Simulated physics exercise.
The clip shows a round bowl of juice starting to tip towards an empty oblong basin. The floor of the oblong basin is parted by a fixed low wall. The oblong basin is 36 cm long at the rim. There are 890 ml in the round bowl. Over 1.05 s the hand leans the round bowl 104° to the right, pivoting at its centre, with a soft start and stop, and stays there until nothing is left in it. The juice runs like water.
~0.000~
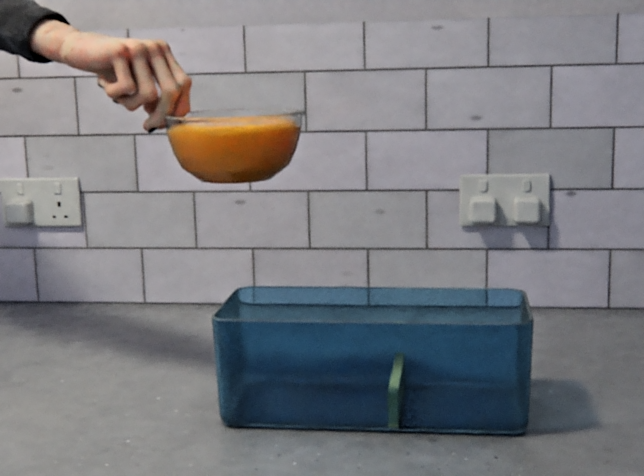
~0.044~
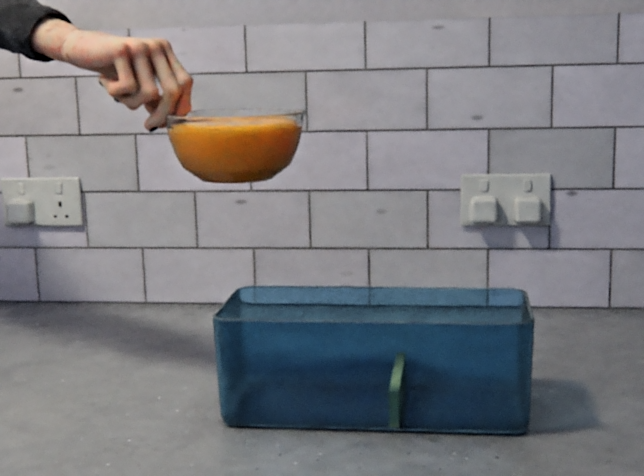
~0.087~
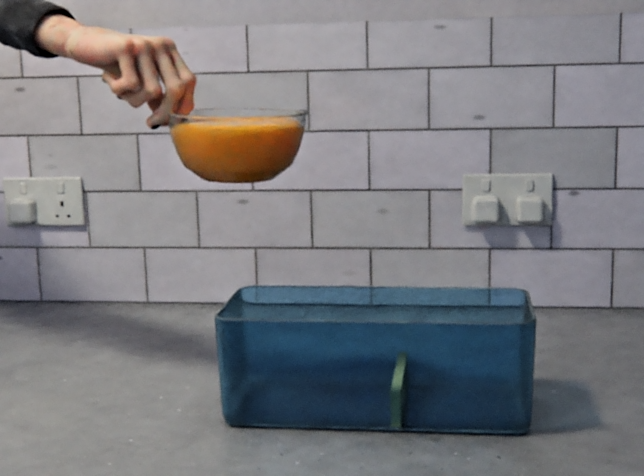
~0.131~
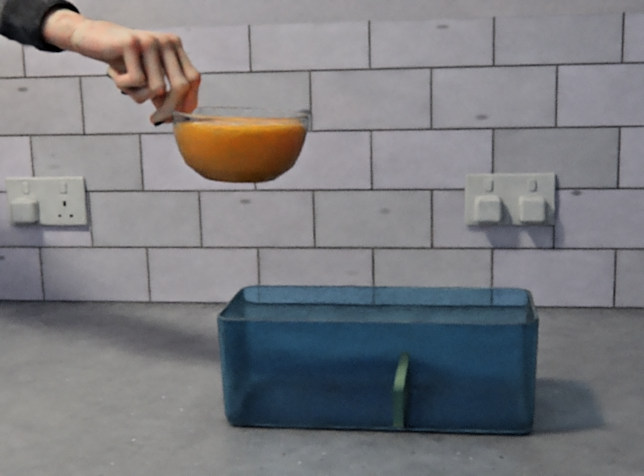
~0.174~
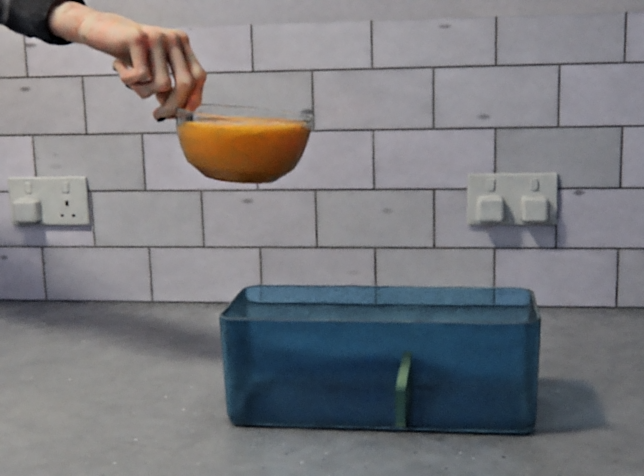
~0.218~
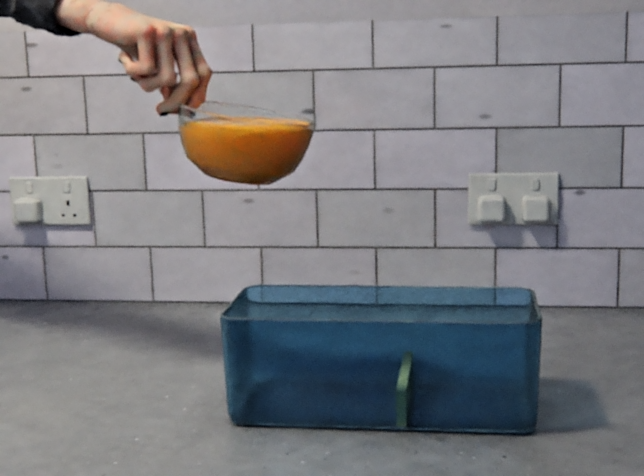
A hand held a round glass bowl of orange juice above an empty blue oblong basin on a grey counter, keeping it level at first, then slowly leaned it slightly to the right.
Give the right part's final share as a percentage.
Roughly 26 per cent is past the wall.
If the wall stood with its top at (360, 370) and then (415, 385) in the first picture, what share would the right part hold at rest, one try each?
In turn about 70 and 20 per cent.
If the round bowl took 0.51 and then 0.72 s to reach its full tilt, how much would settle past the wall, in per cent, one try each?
First 15, then 20 per cent.
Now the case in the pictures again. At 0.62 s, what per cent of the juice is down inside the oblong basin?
About 12 per cent.
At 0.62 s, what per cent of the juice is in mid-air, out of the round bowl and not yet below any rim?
Near 42 in a hundred.
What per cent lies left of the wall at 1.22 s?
About 74 per cent.
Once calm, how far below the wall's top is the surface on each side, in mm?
Some 22 mm on the left and 32 mm on the right.
By 0.62 s the tilt is 66° and 46 per cent is still to pour, 12 is left of the wall and 0 right of it.
By 0.91 s the tilt is 100° and 4 per cent is still to pour, 60 is left of the wall and 24 right of it.
By 1.22 s the tilt is 104° and 0 per cent is still to pour, 73 is left of the wall and 25 right of it.
By 1.55 s the tilt is 104° and 0 per cent is still to pour, 73 is left of the wall and 26 right of it.
At rest 73 per cent lies left of the wall, 26 right of it and 2 outside.
